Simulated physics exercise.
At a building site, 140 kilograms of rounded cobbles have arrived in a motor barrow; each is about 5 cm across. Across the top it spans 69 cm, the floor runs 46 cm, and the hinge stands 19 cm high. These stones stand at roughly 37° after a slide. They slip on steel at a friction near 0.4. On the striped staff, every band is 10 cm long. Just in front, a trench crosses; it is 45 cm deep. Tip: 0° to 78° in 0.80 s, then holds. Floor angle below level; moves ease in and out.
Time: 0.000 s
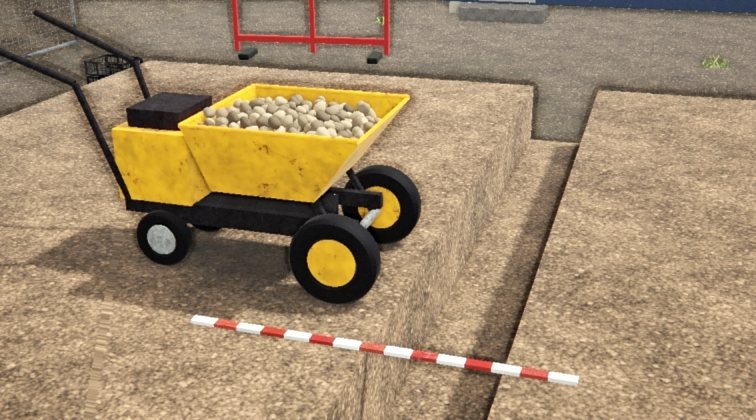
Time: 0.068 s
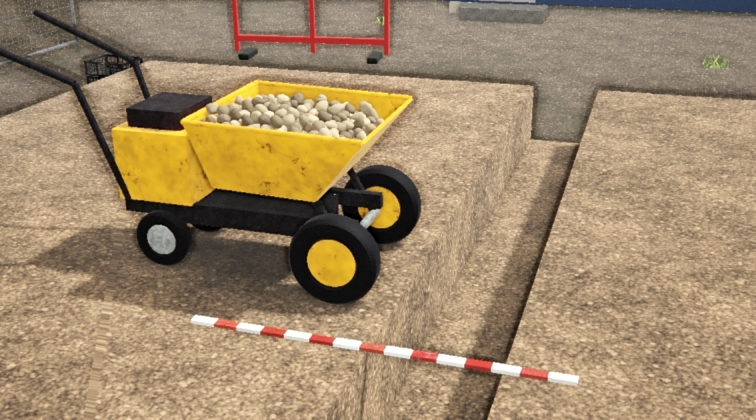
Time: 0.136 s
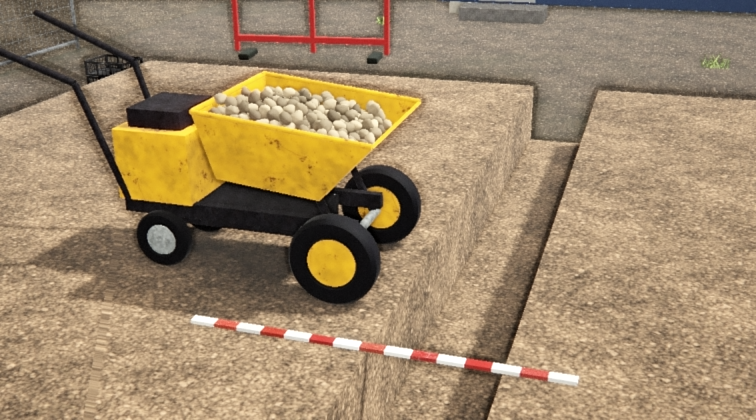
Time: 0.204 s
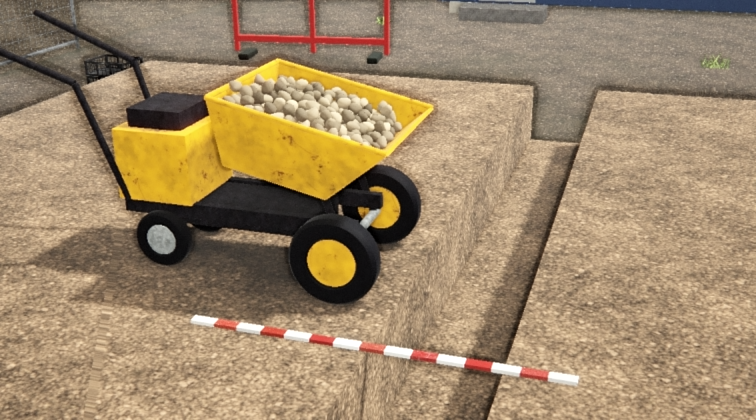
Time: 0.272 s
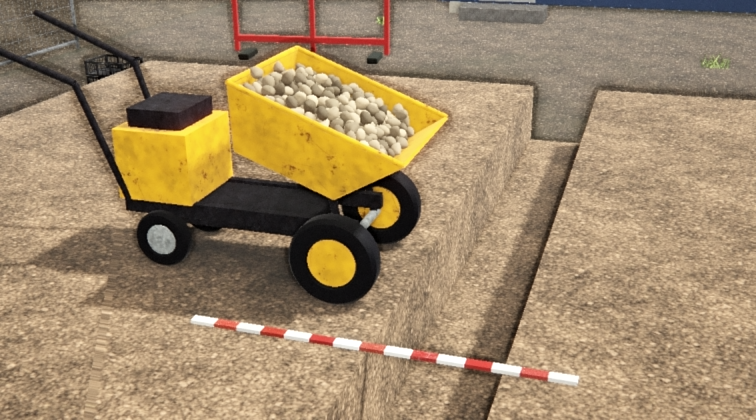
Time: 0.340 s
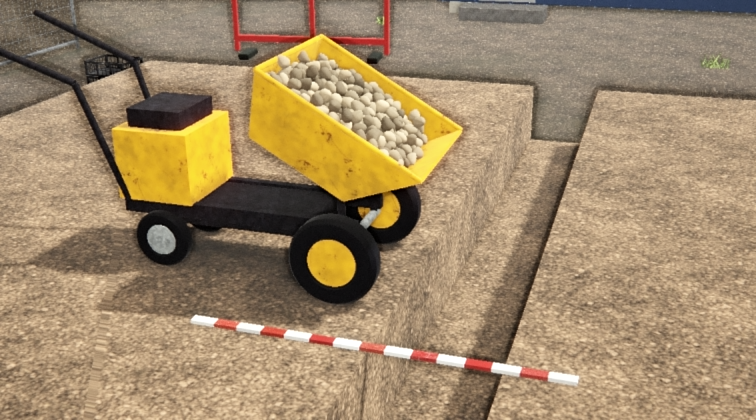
Building site, a yellow skip of stones on a small wheeled dumper tilting steadily toward the right beside a trench.
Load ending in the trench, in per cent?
53 per cent.
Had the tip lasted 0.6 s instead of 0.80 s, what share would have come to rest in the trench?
Close to 40 per cent then.
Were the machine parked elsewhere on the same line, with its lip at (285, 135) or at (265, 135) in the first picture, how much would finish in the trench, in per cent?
100 %, then 100 %.
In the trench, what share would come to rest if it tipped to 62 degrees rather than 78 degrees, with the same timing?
In that case around 50 percent.
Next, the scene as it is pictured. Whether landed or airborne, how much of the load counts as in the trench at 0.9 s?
By then, around 25 percent.
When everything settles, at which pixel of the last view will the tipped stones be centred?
About (520, 357).
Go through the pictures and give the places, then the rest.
In the first picture, the skip is at 0°, its lip at (359, 142); the top of the load is at (285, 106).
In the second picture, the skip is at 2°, its lip at (362, 143); the top of the load is at (272, 103); the stones move at 0.4 m/s on average.
In the third picture, the skip is at 6°, its lip at (372, 147); the top of the load is at (278, 96); the stones move at 0.7 m/s on average.
In the fourth picture, the skip is at 13°, its lip at (387, 155); the top of the load is at (277, 86); the stones move at 1.0 m/s on average.
The fifth picture shows lip at (404, 166), floor tilted 21°, highest stones at (295, 74); the stones move at 1.2 m/s on average.
The sixth picture shows lip at (421, 182), floor tilted 30°, highest stones at (313, 65); the stones move at 1.3 m/s on average.
After 0.6 s the floor is at 66°; 100 % in the skip; the foremost stones are at (471, 221).
After 0.9 s the floor is at 78°; 45 % in the skip, 26 % in the trench, 29 % past the trench; the foremost stones are at (615, 302).
After 1.2 s the floor is at 78°; 8 % in the skip, 45 % in the trench, 48 % past the trench; the foremost stones are past the picture's edge.
After 3.2 s the floor is at 78°; 0 % in the skip, 53 % in the trench, 47 % past the trench; the foremost stones are past the picture's edge.
